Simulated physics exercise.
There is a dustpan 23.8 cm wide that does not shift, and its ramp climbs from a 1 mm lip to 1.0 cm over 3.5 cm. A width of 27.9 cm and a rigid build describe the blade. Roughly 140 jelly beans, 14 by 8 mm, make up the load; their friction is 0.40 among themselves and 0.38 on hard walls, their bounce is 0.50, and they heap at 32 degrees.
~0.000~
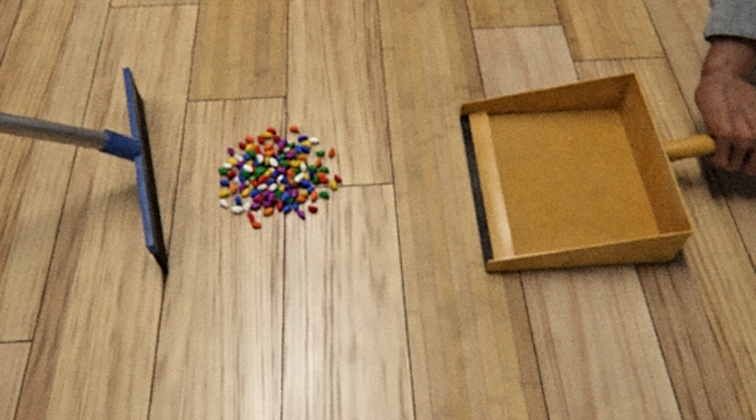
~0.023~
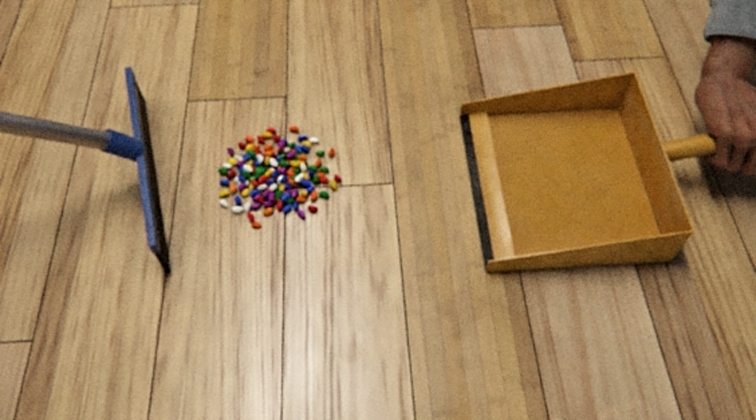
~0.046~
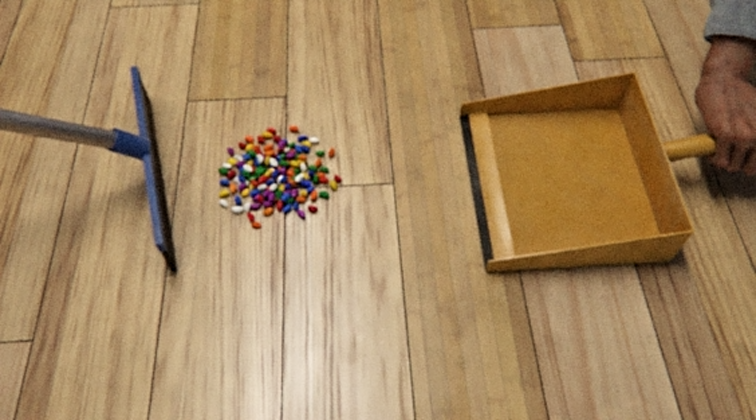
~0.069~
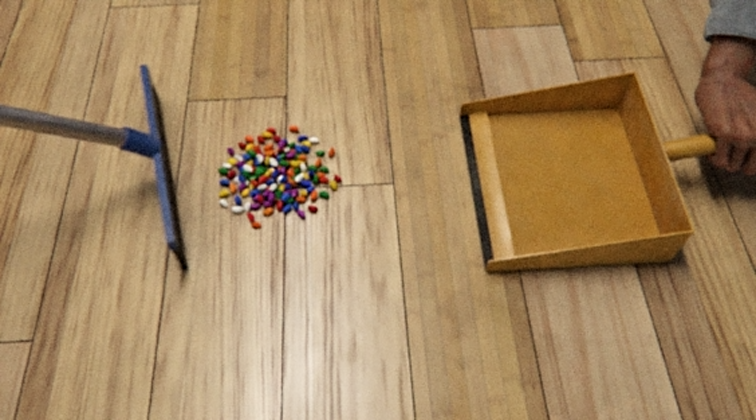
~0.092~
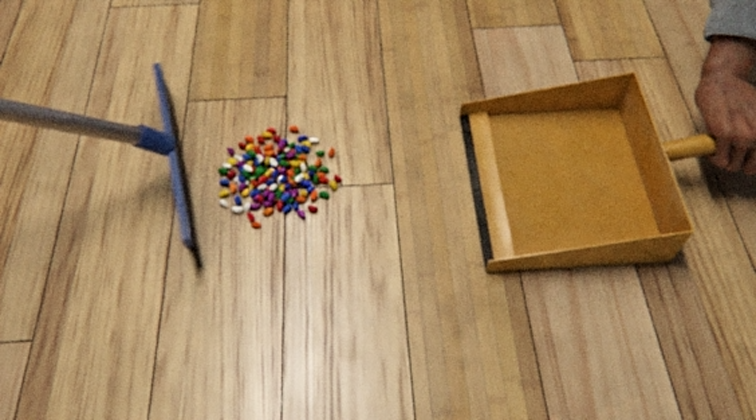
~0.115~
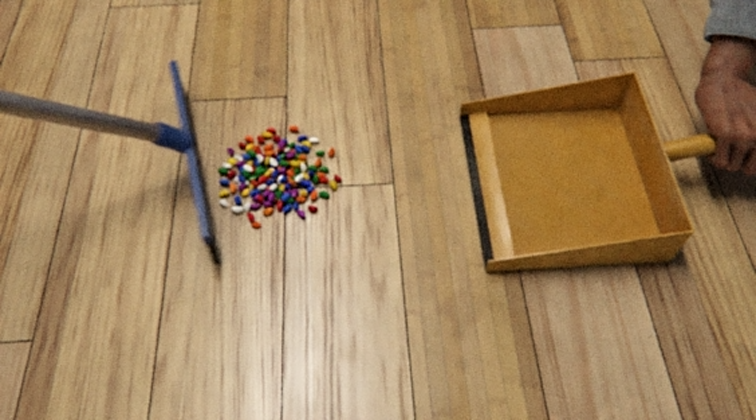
A hand holding a wooden dustpan still on a plank floor as a blue blade slides right toward colourful jelly beans.
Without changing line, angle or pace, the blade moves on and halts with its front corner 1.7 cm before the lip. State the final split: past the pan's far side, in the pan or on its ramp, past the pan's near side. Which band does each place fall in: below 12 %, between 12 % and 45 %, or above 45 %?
Far side: Between 12 % and 45 %, pan: Between 12 % and 45 %, near side: Below 12 %.
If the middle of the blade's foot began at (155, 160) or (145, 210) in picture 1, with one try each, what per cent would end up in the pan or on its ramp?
35 and 40 per cent, roughly.
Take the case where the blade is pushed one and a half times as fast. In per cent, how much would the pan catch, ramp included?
In that case roughly 50 percent.
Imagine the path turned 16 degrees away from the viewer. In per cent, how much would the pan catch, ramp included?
My guess is some 20 percent.
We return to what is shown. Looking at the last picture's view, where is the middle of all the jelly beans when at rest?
Somewhere near (471, 136) in the last picture.
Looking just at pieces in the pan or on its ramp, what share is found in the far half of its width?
About 90 percent of it.
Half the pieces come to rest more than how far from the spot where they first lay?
That distance is close to 28 cm.
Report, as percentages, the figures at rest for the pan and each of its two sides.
Far side 25 %, pan 40 %, near side 0 %.
Then, at 0.28 s, middle of the blade 19 cm from the lip; 0 % over the lip, far side 10 %, near side 0 %.
After 0.39 s, middle of the blade 9 cm from the lip; 0 % over the lip, far side 20 %, near side 0 %.
Then, at 0.64 s, middle of the blade 5 cm from the lip; 40 % over the lip, far side 25 %, near side 0 %.
By 2.3 s all is still; far side 25 %, pan 40 %, near side 0 %, in front of the lip or behind the blade 30 %.
